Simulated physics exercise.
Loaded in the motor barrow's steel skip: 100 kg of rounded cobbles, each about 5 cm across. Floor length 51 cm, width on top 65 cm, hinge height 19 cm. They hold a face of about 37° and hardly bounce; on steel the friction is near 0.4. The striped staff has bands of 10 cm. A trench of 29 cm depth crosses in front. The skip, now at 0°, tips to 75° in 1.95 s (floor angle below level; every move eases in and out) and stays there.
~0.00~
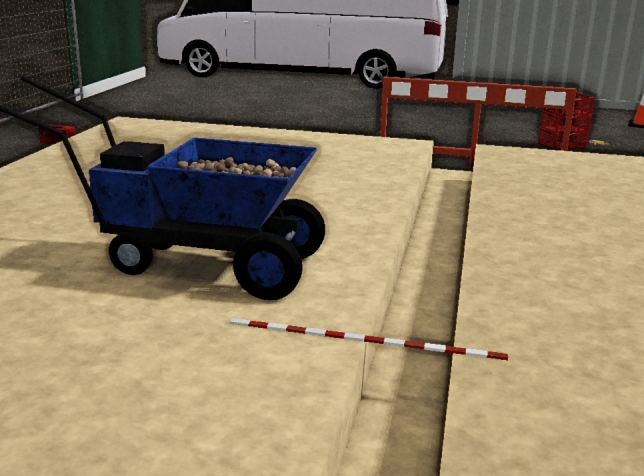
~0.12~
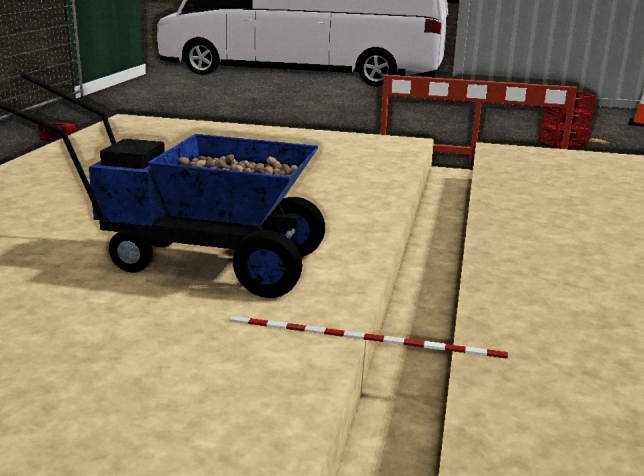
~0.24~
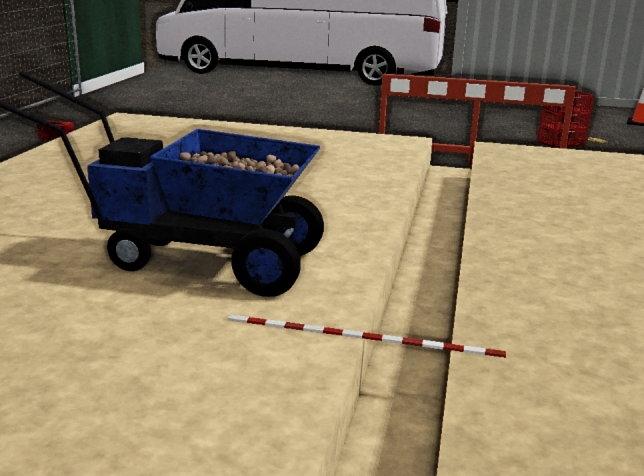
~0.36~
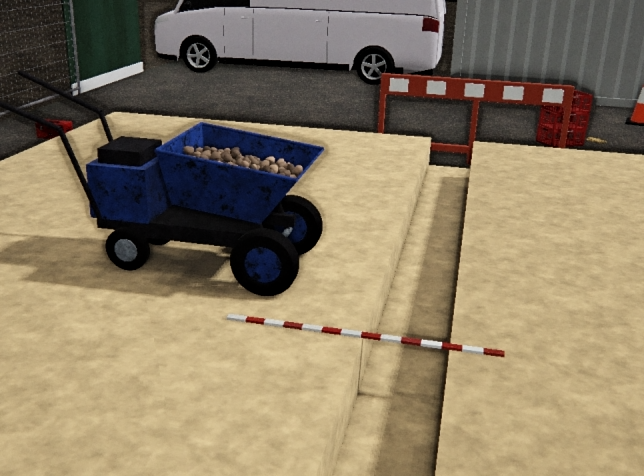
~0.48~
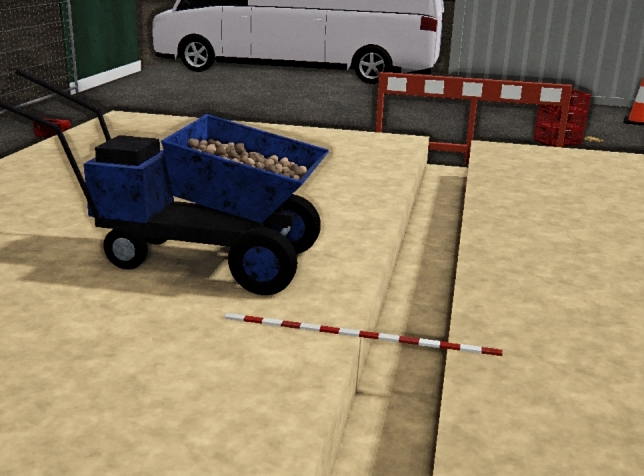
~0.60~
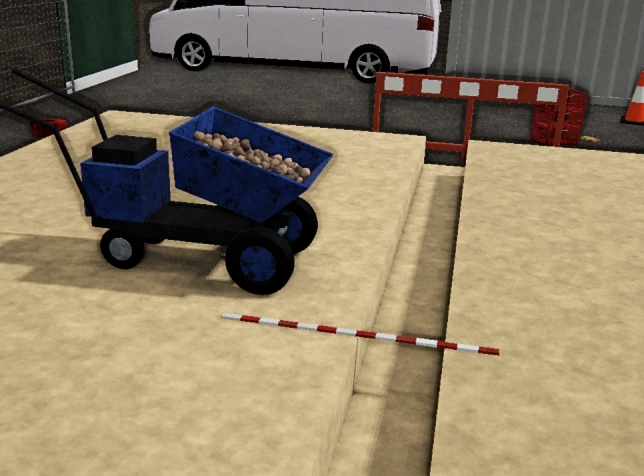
On sandy ground beside a trench, a barrow's blue skip of stones gradually tilts rightward.
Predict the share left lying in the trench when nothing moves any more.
Close to 100 in a hundred.
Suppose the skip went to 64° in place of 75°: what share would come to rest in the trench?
In that case some 50 per cent.
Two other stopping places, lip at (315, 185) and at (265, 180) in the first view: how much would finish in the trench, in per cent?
Near 100 per cent from the first place, 70 from the second.
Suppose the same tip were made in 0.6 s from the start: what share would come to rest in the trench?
Then about 100 per cent.
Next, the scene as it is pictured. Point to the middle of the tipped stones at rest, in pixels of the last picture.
Near (407, 322).
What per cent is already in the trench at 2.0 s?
Some 40 per cent.
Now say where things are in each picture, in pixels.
In the first picture, lip at (288, 180), floor tilted 0°, highest stones at (244, 167).
In the second picture, the skip is at 1°, its lip at (289, 179); the top of the load is at (234, 163); the stones move at 0.1 m/s on average.
In the third picture, the skip is at 3°, its lip at (292, 179); the top of the load is at (227, 160); the stones move at 0.2 m/s on average.
In the fourth picture, the skip is at 7°, its lip at (297, 181); the top of the load is at (219, 154); the stones move at 0.3 m/s on average.
In the fifth picture, lip at (302, 183), floor tilted 11°, highest stones at (221, 148); the stones move at 0.4 m/s on average.
In the sixth picture, lip at (308, 188), floor tilted 17°, highest stones at (217, 142); the stones move at 0.4 m/s on average.
After 1.5 s the floor is at 63°; 100 % in the skip; the foremost stones are at (358, 220).
After 2.0 s the floor is at 75°; 57 % in the skip, 1 % short of the trench, 41 % in the trench; the foremost stones are at (442, 333).
After 2.4 s the floor is at 75°; 30 % in the skip, 3 % short of the trench, 67 % in the trench; the foremost stones are at (440, 335).
After 4.3 s the floor is at 75°; 0 % in the skip, 100 % in the trench; the foremost stones are at (442, 337).
